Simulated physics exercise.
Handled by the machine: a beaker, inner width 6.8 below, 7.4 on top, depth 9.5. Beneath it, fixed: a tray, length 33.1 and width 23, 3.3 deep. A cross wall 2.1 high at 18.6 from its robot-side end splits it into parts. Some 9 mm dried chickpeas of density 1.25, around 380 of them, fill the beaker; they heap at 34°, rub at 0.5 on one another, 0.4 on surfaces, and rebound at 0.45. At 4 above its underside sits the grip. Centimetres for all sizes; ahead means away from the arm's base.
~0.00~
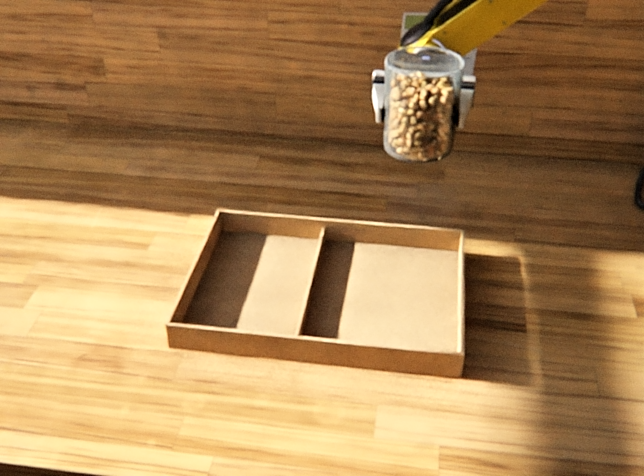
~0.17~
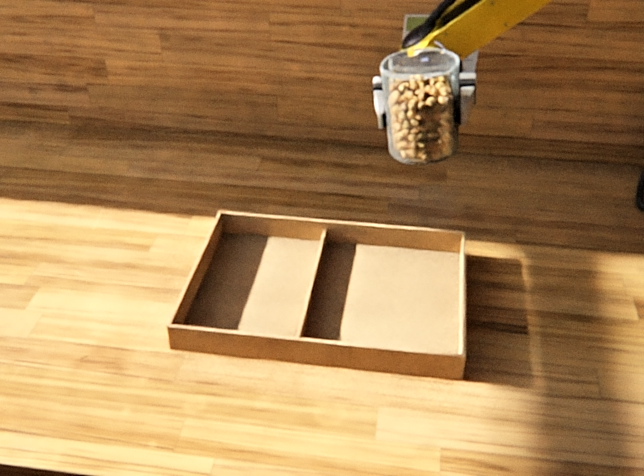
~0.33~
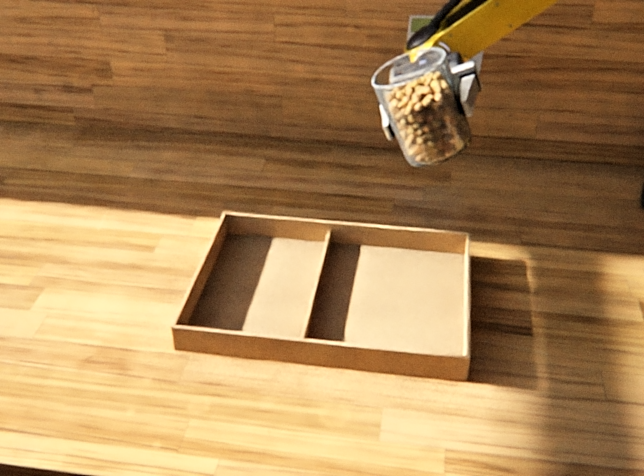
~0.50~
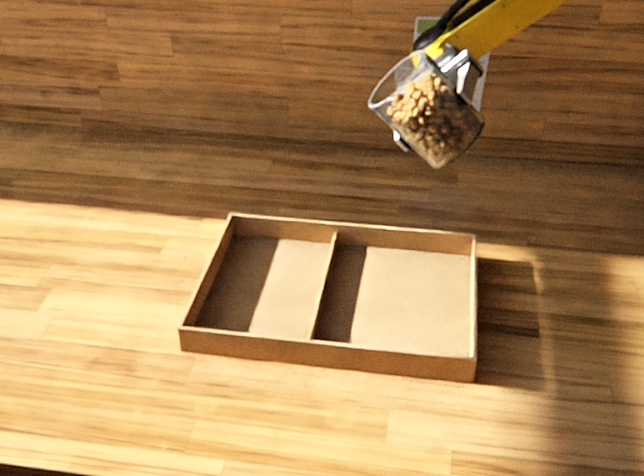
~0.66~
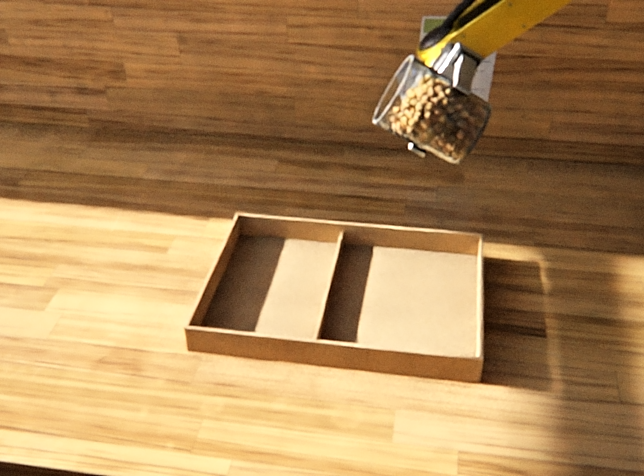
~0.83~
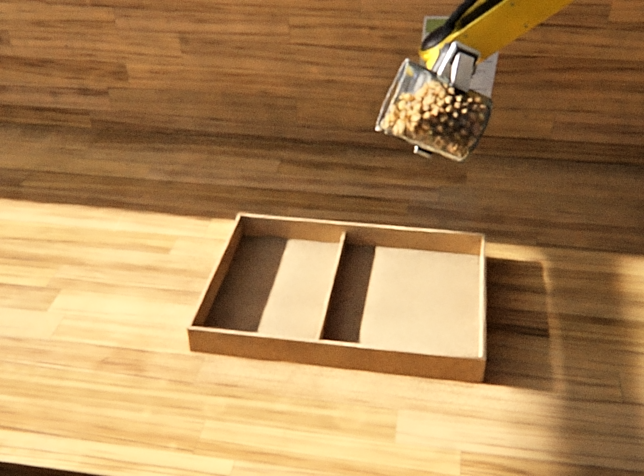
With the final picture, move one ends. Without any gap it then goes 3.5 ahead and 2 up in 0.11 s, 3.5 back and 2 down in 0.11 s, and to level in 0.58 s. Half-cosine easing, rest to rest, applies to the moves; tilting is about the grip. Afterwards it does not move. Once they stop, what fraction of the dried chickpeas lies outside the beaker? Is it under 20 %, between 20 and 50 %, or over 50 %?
It is between 20 and 50 %.
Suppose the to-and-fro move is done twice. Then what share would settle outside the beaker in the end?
Expected share: About 55 %.
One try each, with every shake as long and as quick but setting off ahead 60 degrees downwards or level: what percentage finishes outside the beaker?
You'd get some 0 per cent with the first setting and some 25 per cent with the second.
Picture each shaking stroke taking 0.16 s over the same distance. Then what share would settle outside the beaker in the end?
It would be some 10 %.
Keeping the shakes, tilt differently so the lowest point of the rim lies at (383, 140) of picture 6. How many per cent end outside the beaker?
About 75 percent.
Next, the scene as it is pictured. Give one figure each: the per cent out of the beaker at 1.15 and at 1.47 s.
First it's 35 percent, and after that 35 percent.
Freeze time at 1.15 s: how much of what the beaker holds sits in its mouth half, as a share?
Near 50 in a hundred.
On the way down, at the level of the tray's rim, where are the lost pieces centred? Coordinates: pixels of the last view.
Close to pixel (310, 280).
By 1.15 s, tilted 63° forward, highest piece 28 above the table; 241 in the beaker, 1 in the far-side part, 133 in flight or on a rim.
By 1.47 s, tilted 12° forward, highest piece 31 above the table; 240 in the beaker, 100 in the far-side part, 34 in the robot-side part, 1 on the table or floor.
By 1.83 s, level, highest piece 30 above the table; 240 in the beaker, 100 in the far-side part, 34 in the robot-side part, 1 on the table or floor.
By 2.88 s, level, highest piece 30 above the table; 240 in the beaker, 100 in the far-side part, 34 in the robot-side part, 1 on the table or floor.
Final count, 240 in the beaker, 100 in the far-side part, 34 in the robot-side part, 1 on the table or floor. That is 36 % outside the beaker.
